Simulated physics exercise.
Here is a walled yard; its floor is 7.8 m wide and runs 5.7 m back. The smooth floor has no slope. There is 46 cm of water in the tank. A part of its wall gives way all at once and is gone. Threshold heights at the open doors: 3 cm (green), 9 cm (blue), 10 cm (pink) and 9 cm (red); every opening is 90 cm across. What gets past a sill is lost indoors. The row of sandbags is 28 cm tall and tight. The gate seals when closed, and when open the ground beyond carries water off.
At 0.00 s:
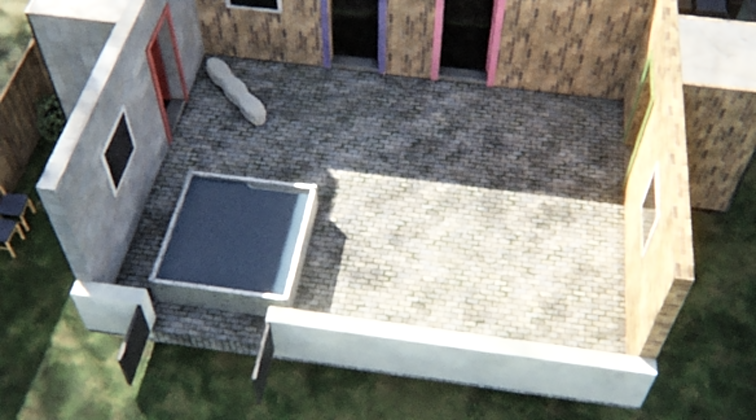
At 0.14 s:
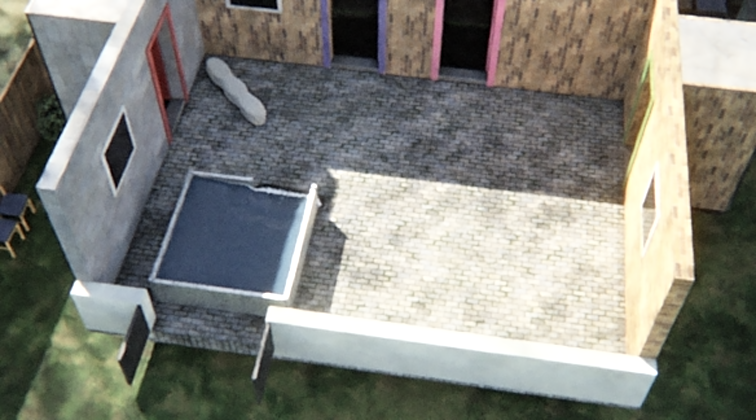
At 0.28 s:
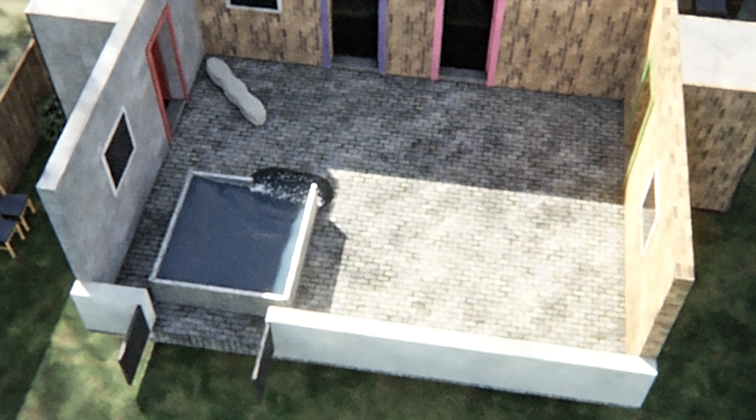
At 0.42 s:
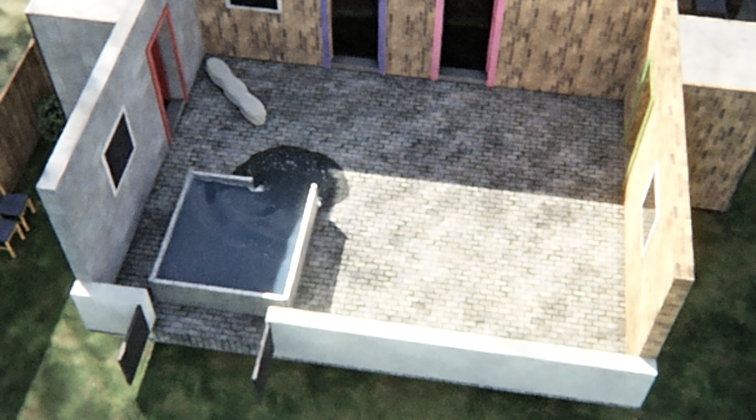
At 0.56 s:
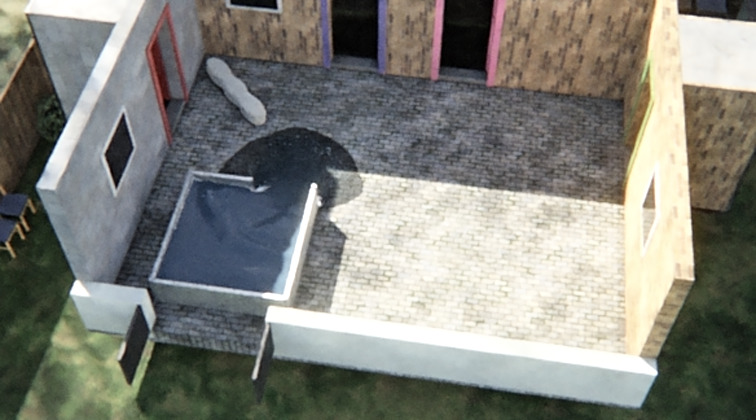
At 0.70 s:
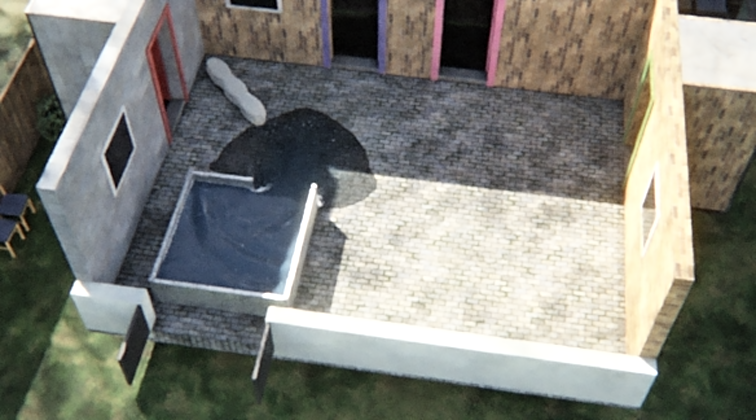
Dark water in a square, low-walled tank sits still at the left of a paved, walled yard, until part of the tank's far wall gives way. Water pours through the gap onto the paving, spreading in a widening dark, rounded patch toward the back of the yard while ripples swirl inside the tank.
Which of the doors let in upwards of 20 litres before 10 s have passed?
Within that time: At the green door it passes the limit; at the blue door it passes the limit; at the pink door it stays under the limit; at the red door it does not reach the limit.
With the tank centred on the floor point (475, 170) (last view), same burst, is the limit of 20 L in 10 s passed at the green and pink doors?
Then: Green past it, pink past it.
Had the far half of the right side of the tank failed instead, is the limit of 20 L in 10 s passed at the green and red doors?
Then: Green over, red not over.
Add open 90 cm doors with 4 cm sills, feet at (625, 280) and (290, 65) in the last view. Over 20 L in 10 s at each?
In that order: Not over, past it.
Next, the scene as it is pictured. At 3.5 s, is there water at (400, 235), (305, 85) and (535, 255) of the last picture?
In that order: Still dry, wet, still dry.
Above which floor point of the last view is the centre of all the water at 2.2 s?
At about (275, 203).
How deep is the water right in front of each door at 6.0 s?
Depths in cm: Green 8, blue 11, pink 7, red 5.
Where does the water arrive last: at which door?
Last comes the green one.
After 1.4 s water covers 20 % of the floor and is deepest (26 cm) near (293, 199); green door not reached, blue door 9 cm at the sill, 0 L in, pink door not reached, red door not reached.
After 2.2 s water covers 30 % of the floor and is deepest (22 cm) near (293, 199); green door not reached, blue door 19 cm at the sill, 18 L in, pink door 5 cm at the sill, 0 L in, red door not reached.
After 3.5 s water covers 35 % of the floor and is deepest (20 cm) near (223, 59); green door not reached, blue door 16 cm at the sill, 63 L in, pink door 10 cm at the sill, 1 L in, red door 6 cm at the sill, 0 L in.
After 6.0 s water covers 55 % of the floor and is deepest (13 cm) near (228, 73); green door 8 cm at the sill, 11 L in, blue door 11 cm at the sill, 81 L in, pink door 7 cm at the sill, 2 L in, red door 5 cm at the sill, 1 L in.
After 10.0 s water covers 80 % of the floor and is deepest (8 cm) near (604, 117); green door 7 cm at the sill, 55 L in, blue door 8 cm at the sill, 86 L in, pink door 5 cm at the sill, 2 L in, red door 3 cm at the sill, 1 L in.
